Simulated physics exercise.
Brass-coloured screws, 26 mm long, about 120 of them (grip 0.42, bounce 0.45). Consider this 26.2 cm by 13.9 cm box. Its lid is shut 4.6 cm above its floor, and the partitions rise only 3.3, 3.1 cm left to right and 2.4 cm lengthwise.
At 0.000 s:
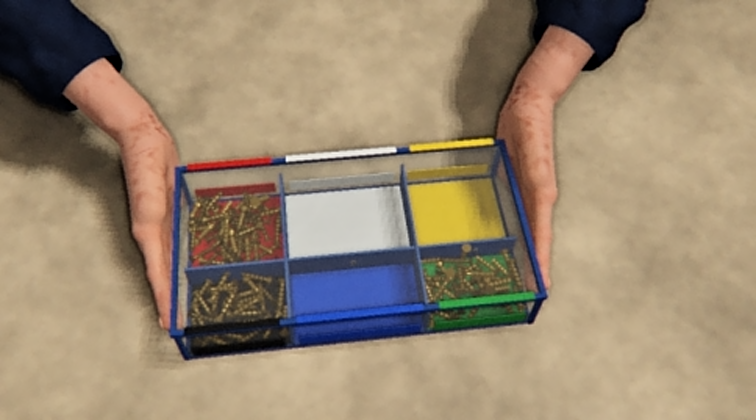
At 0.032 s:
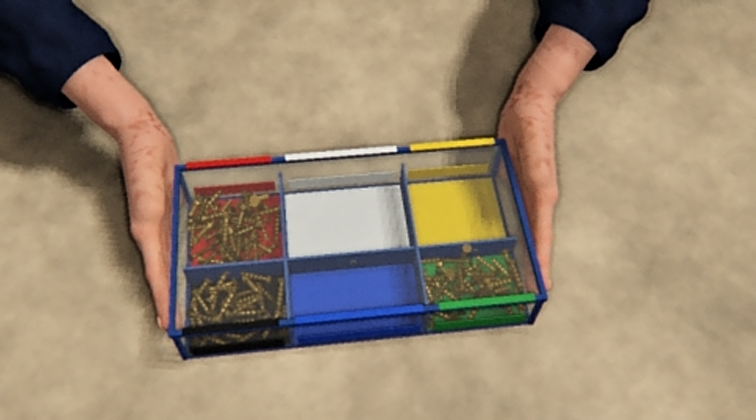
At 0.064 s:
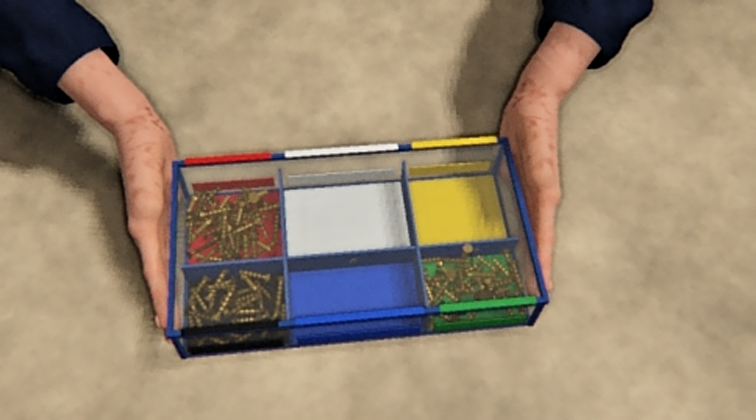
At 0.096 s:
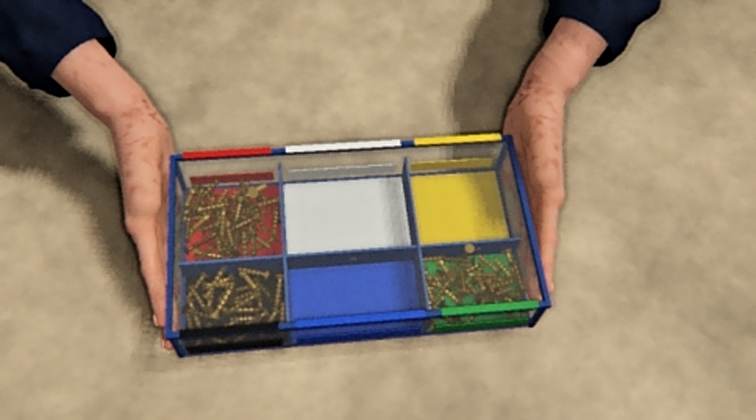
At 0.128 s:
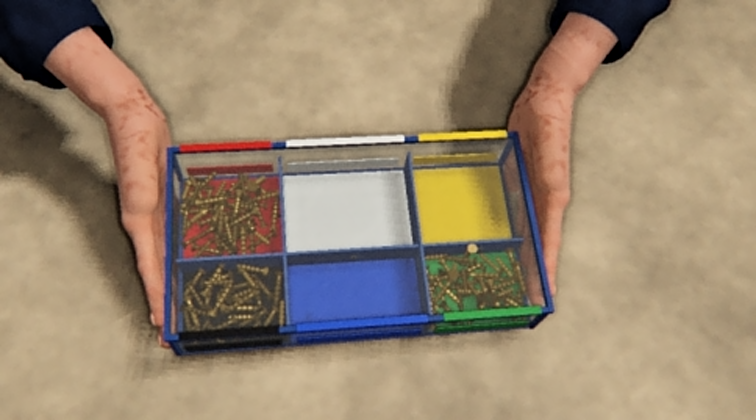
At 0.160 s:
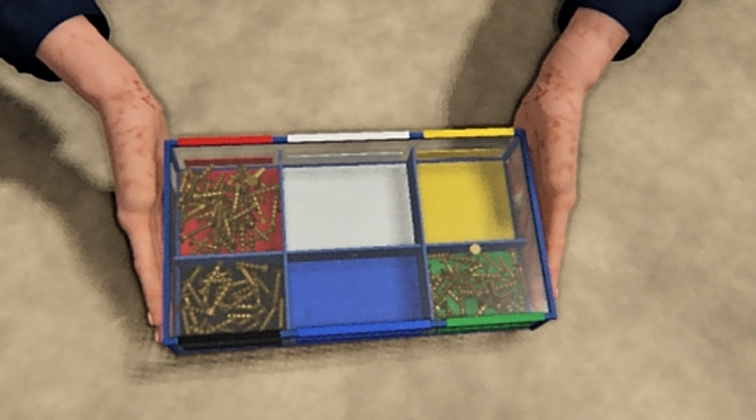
A clear-lidded box with six coloured compartments tilts slightly in two hands, its right front corner dipping lowest, while brass-coloured screws lie in the red, black and green sections and the white, yellow and blue ones stay empty.
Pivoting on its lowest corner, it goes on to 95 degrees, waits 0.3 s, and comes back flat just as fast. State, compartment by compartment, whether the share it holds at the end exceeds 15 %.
In order: Red compartment: Stays behind the line; blue compartment: Stays behind the line; green compartment: Crosses the line; yellow compartment: Stays behind the line; white compartment: Stays behind the line; black compartment: Crosses the line.
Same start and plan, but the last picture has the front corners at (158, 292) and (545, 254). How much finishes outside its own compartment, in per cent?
I'd put it at about 50 per cent.
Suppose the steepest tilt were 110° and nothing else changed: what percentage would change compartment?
Near 45 in a hundred, I think.
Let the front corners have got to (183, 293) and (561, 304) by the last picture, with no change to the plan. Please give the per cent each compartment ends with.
Each compartment ends with, in per cent, red 30, blue 5, green 35, yellow 0, white 5 and black 25.
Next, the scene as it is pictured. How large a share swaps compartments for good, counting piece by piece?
About 40 %.
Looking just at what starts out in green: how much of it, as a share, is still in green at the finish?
I'd put it at roughly 100 per cent.
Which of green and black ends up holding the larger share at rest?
I'd say the black side has more in it.
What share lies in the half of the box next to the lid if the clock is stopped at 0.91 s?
Something like 50 percent of the pieces.
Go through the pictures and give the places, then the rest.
The first frame shows box tilt 0 degrees, front corners at (176, 332) and (540, 294); red 45 %, green 30 %, black 25 %.
The second frame shows box tilt 1 degrees, front corners at (175, 332) and (541, 296).
The third frame shows box tilt 3 degrees, front corners at (173, 332) and (542, 298).
The fourth frame shows box tilt 6 degrees, front corners at (172, 333) and (544, 302), lowest corner right front.
The fifth frame shows box tilt 10 degrees, front corners at (170, 336) and (547, 308), lowest corner right front.
The sixth frame shows box tilt 15 degrees, front corners at (169, 339) and (550, 314), lowest corner right front; red 45 %, green 30 %, black 25 %. The box's pace is about 150 degrees a second.
After 0.91 s, tilt 95 degrees; red 10 %, blue 5 %, green 30 %, black 50 %.
After 1.41 s, tilt 53 degrees; red 5 %, blue 10 %, green 30 %, black 55 %.
Then, at 1.98 s, tilt 0 degrees; red 5 %, blue 10 %, green 30 %, black 55 %.
By 2.4 s all is still; red 5 %, blue 10 %, green 30 %, yellow 0 %, white 0 %, black 55 %.
